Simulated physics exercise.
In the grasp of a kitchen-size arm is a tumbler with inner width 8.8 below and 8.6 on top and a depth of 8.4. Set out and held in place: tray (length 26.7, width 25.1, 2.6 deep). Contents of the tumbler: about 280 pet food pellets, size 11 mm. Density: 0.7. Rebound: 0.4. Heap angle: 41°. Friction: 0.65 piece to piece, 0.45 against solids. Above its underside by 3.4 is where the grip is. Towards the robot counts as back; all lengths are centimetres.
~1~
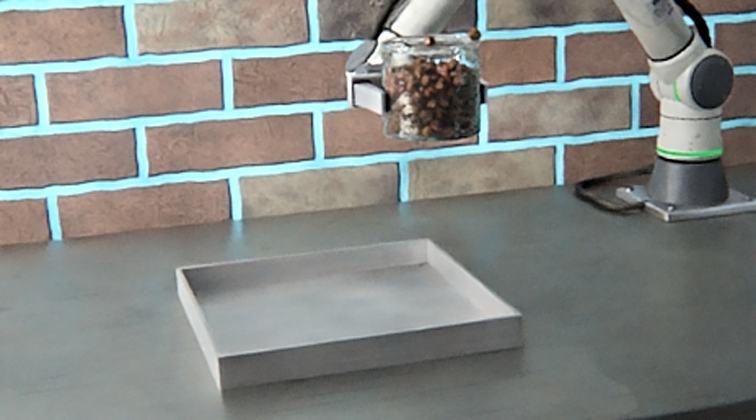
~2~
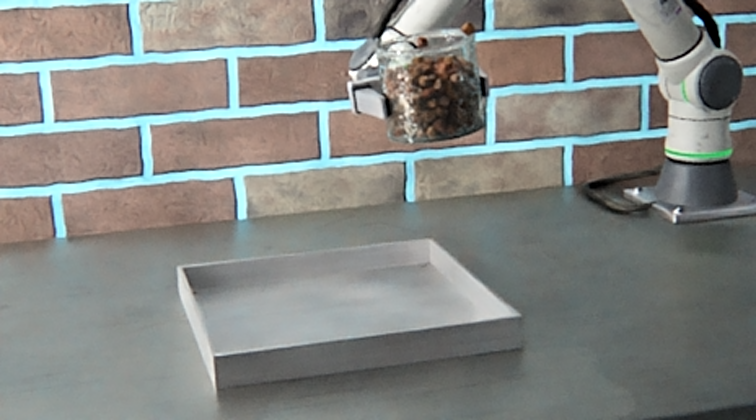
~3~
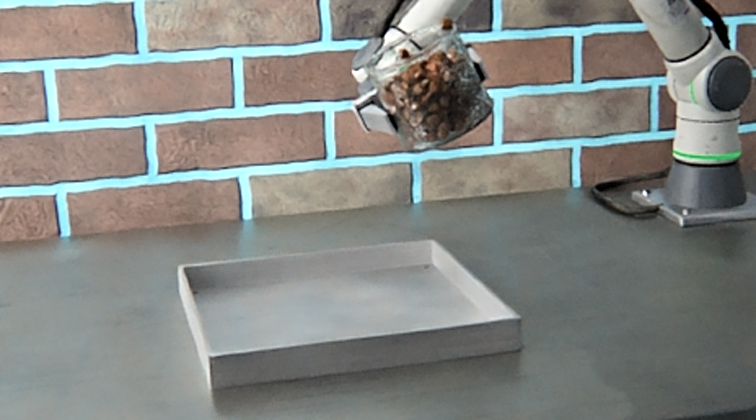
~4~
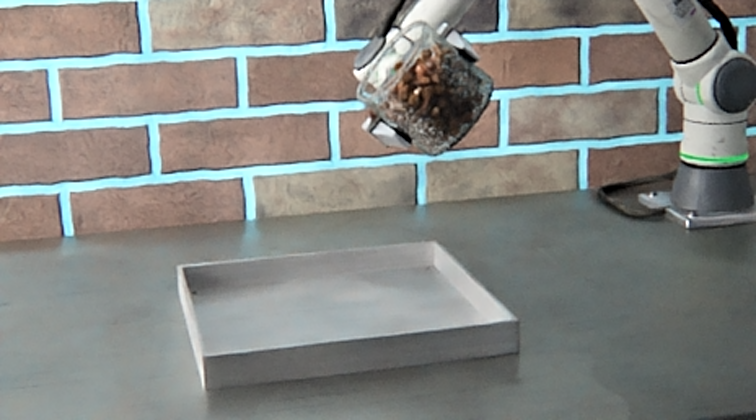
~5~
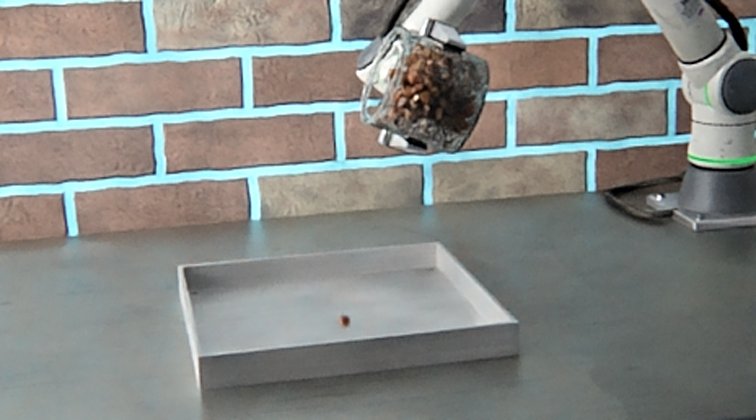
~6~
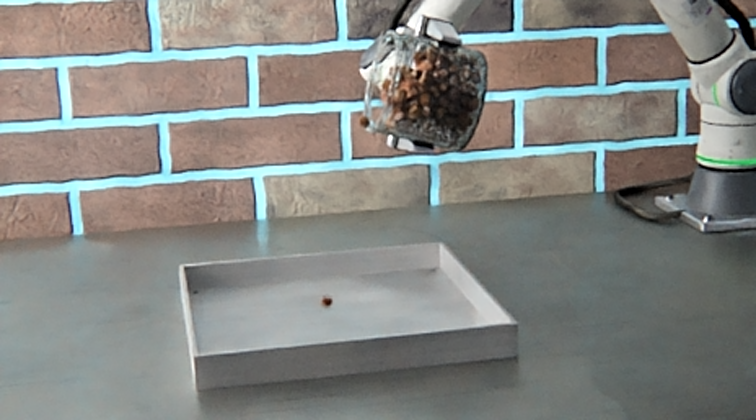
Above a shallow tray, a robot arm tilts a jar of brown pellets, dropping one.
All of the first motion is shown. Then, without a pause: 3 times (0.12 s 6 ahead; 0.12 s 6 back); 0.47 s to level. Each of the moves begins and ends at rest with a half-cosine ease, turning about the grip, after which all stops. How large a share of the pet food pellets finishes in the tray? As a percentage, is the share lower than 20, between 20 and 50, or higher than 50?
The share is higher than 50 per cent.
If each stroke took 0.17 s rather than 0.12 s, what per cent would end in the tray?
That change gives some 45 percent.
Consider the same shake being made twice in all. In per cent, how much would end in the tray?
About 60 per cent, then.
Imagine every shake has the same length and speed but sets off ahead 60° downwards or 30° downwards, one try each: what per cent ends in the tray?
25 and 40 %.
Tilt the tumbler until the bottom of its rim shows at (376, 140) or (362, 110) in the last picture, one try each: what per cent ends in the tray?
Roughly 85 per cent, then roughly 40 per cent.
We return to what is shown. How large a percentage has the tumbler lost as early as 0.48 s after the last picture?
60 %.
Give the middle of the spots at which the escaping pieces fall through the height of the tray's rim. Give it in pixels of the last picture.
Near (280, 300).
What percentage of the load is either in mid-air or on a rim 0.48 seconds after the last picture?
My guess is some 16 in a hundred.
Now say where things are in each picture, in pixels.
The first frame shows the tumbler middle at (431, 88), level; upper third of the load around (430, 76), from x 390 to 475, top at y 35; 277 in the tumbler.
The second frame shows the tumbler middle at (431, 87), tilted 7° forward; upper third of the load around (431, 75), from x 390 to 475, top at y 30.
The third frame shows the tumbler middle at (430, 88), tilted 26° forward; upper third of the load around (437, 75), from x 385 to 480, top at y 25.
The fourth frame shows the tumbler middle at (427, 90), tilted 48° forward; upper third of the load around (438, 73), from x 370 to 480, top at y 45; 276 in the tumbler, 1 in flight or on a rim.
The fifth frame shows the tumbler middle at (426, 92), tilted 67° forward; upper third of the load around (436, 72), from x 345 to 475, top at y 50; 276 in the tumbler, 1 in the tray.
The sixth frame shows the tumbler middle at (426, 92), tilted 74° forward; upper third of the load around (440, 72), from x 325 to 475, top at y 50; 276 in the tumbler, 1 in the tray.
Then, 0.48 s on, tilted 74° forward, highest piece 22 above the table; 108 in the tray, 106 in the tumbler, 18 on the table or floor, 45 in flight or on a rim.
Then, 0.95 s on, tilted 38° forward, highest piece 24 above the table; 190 in the tray, 62 in the tumbler, 25 on the table or floor.
Then, 1.39 s on, level, highest piece 22 above the table; 190 in the tray, 62 in the tumbler, 25 on the table or floor.
Then, 2.44 s on, level, highest piece 22 above the table; 190 in the tray, 62 in the tumbler, 25 on the table or floor.
In the end, 190 in the tray, 62 in the tumbler, 25 on the table or floor. That is 69 % in the tray.
